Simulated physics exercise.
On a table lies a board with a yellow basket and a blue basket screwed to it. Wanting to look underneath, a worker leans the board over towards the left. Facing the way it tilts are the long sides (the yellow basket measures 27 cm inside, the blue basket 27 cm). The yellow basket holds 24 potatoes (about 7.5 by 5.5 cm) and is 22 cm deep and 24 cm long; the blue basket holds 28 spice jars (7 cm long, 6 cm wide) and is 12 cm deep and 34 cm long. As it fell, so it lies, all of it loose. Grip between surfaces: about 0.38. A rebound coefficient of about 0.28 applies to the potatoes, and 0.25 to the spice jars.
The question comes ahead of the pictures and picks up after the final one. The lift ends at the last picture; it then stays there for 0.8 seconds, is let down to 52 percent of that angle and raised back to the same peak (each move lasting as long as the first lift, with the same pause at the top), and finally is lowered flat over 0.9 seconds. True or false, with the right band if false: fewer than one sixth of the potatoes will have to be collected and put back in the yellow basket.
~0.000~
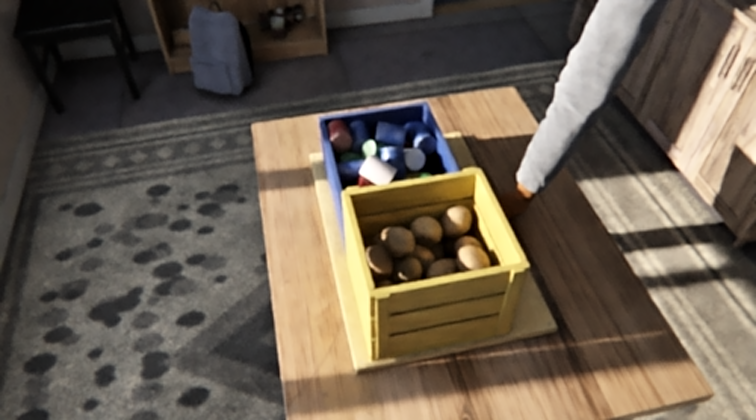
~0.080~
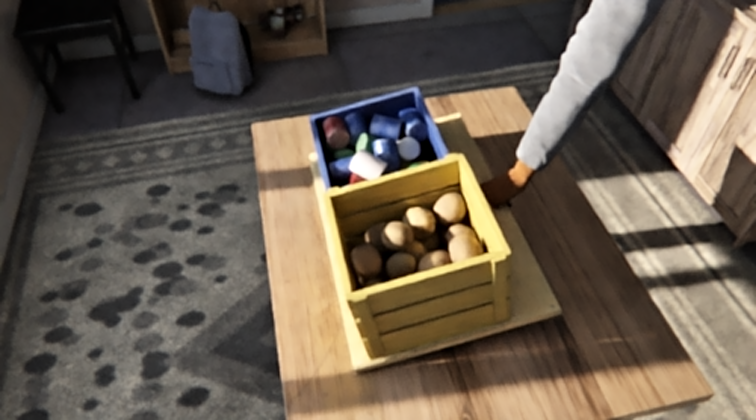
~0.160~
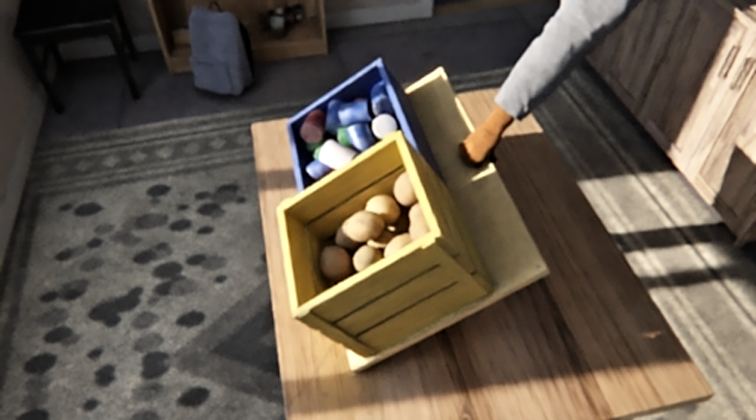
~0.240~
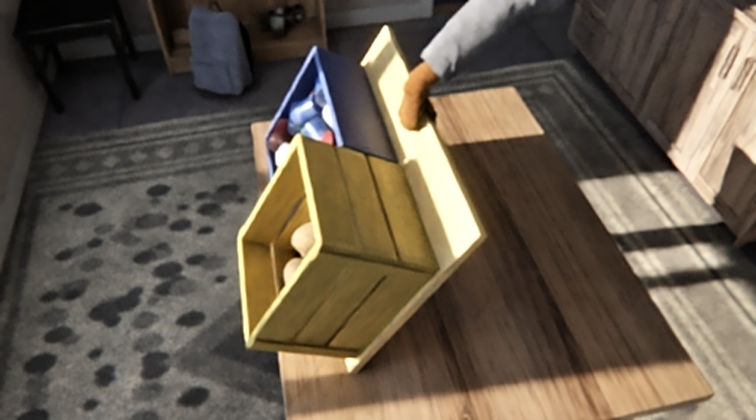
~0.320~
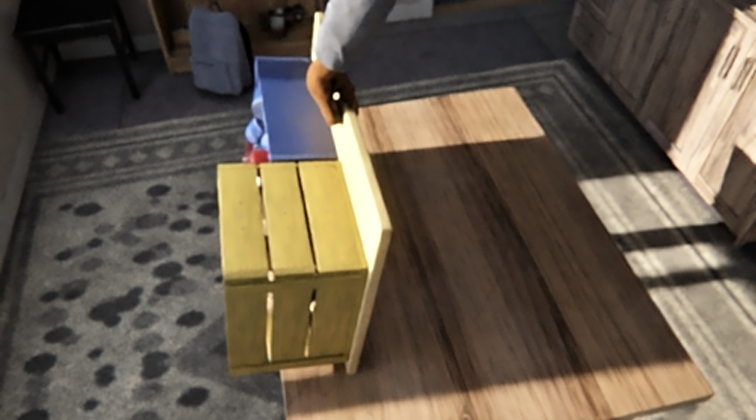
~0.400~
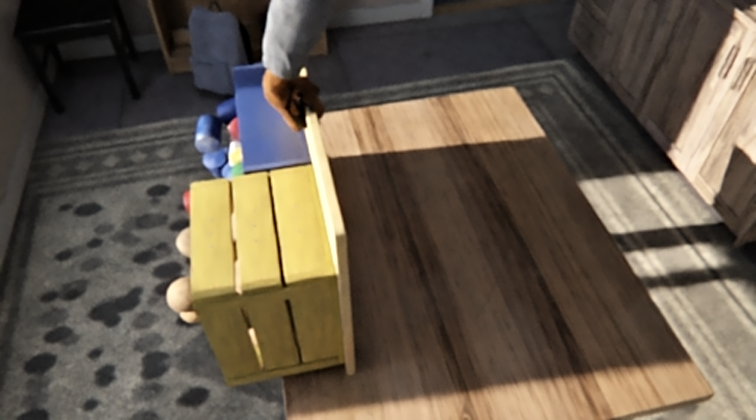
False, over half.
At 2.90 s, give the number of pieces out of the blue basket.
Out so far from the blue basket: Around 25.
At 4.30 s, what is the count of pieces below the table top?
Roughly 40 in all.
After 1.02 s, tilt 90°; 17 of 24 out of the yellow basket and 24 of 28 out of the blue basket.
After 1.81 s, tilt 70°; 17 of 24 out of the yellow basket and 24 of 28 out of the blue basket.
After 2.90 s, tilt 87°; 17 of 24 out of the yellow basket and 24 of 28 out of the blue basket.
Outcome (at 4.30 s), 17 of 24 out of the yellow basket and 25 of 28 out of the blue basket. Asked share, 17 of 24, 71 per cent.
